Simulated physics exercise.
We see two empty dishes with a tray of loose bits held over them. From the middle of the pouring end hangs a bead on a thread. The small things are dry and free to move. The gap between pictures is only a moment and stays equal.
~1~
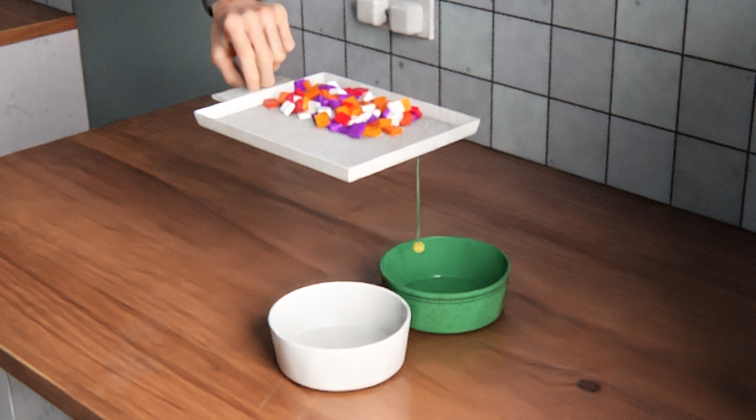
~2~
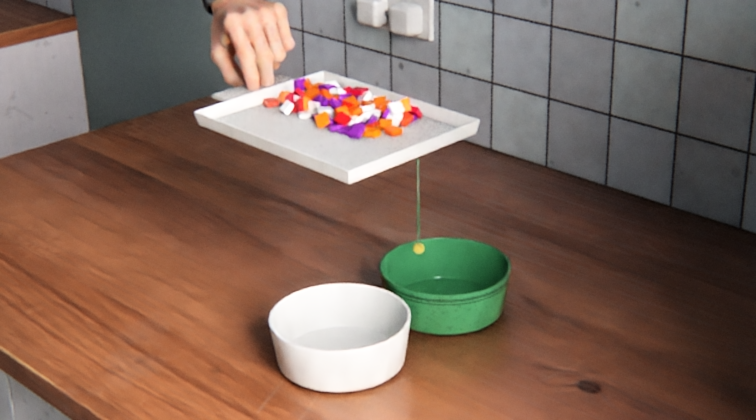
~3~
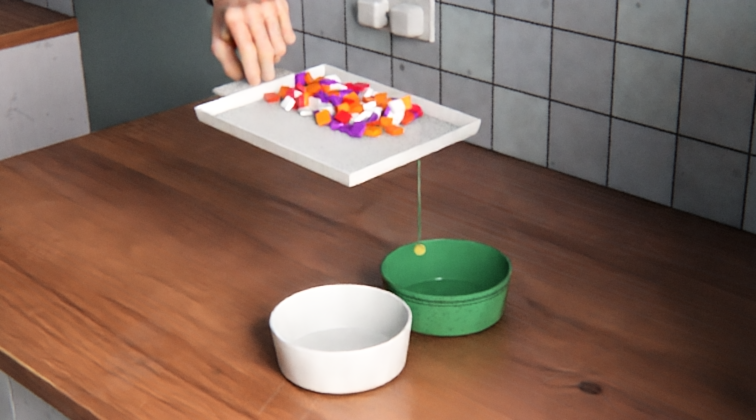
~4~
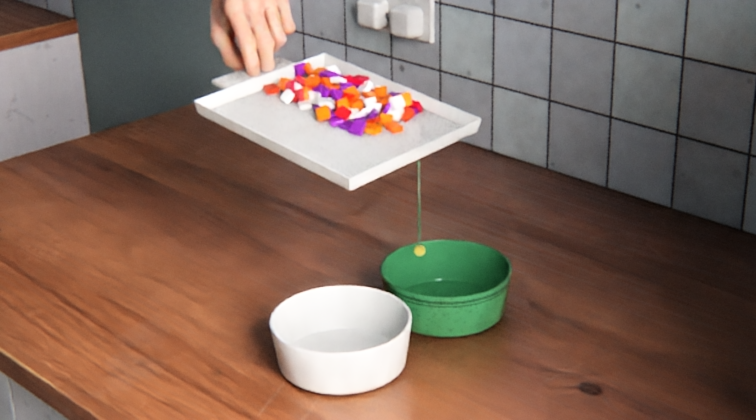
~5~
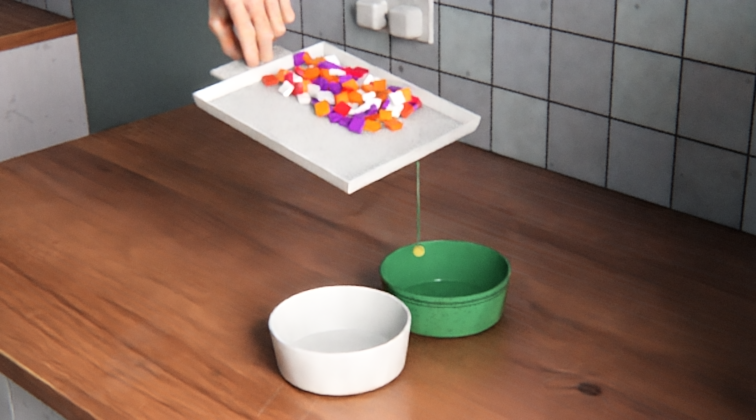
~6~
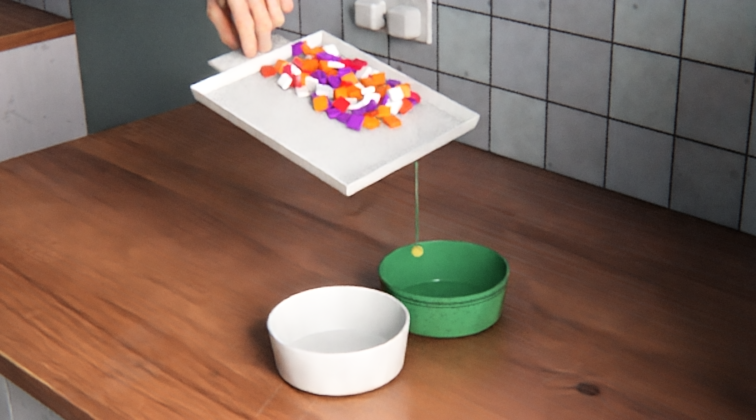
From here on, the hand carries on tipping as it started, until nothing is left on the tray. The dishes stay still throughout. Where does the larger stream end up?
The fuller one at the end is the dish on the left, no doubt.
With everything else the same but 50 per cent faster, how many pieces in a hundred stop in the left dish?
Around 70 percent.
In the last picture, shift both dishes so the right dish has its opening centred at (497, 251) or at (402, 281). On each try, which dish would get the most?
In the first try it's the left-side dish, and in the second it's the right-side dish.
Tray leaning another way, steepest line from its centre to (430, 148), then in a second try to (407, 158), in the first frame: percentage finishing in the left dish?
The first try gives close to 0 percent; the next gives 10 percent.
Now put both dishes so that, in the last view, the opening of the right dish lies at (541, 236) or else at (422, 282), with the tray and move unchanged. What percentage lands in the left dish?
Close to 30 in a hundred first, close to 20 in a hundred second.
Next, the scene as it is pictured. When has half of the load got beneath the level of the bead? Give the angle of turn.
It has tipped about 95 degrees.
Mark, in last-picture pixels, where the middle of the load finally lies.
I'd say the middle ends up at about (364, 344).
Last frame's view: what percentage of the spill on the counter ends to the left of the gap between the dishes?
Roughly 50 in a hundred.
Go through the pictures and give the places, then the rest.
The first frame shows corners of the pouring end near (349, 167) and (475, 119), level; middle of the load near (337, 106), mosaic tiles; left dish near (389, 357); right dish near (494, 302); bead on its thread near (418, 247).
The second frame shows corners of the pouring end near (349, 169) and (475, 120), level; middle of the load near (337, 106).
The third frame shows corners of the pouring end near (350, 172) and (477, 120), tipped barely, lowest at the left corner; middle of the load near (338, 102).
The fourth frame shows corners of the pouring end near (350, 176) and (477, 119), tipped a little, lowest at the left corner; middle of the load near (338, 96).
The fifth frame shows corners of the pouring end near (349, 180) and (476, 117), tipped a little, lowest at the left corner; middle of the load near (337, 90).
The sixth frame shows corners of the pouring end near (348, 183) and (475, 116), tipped a little, lowest at the left corner; middle of the load near (336, 83); left dish near (388, 361); right dish near (493, 306).
Shortly afterwards, tray tipped steeply; the bulk on the tray; only a few in the left dish; only a few in the right dish; a little in the air.
Next, tray tipped right over; near a third on the tray; near a third in the left dish; a little in the right dish; a little outside both; a little in the air.
Some moments later, tray tipped past a quarter turn; near two thirds in the left dish; near a quarter in the right dish; near a quarter outside both; only a few in the air.
In the end, tray tipped past a quarter turn; near two thirds in the left dish; near a quarter in the right dish; near a quarter outside both; only a few in the air.
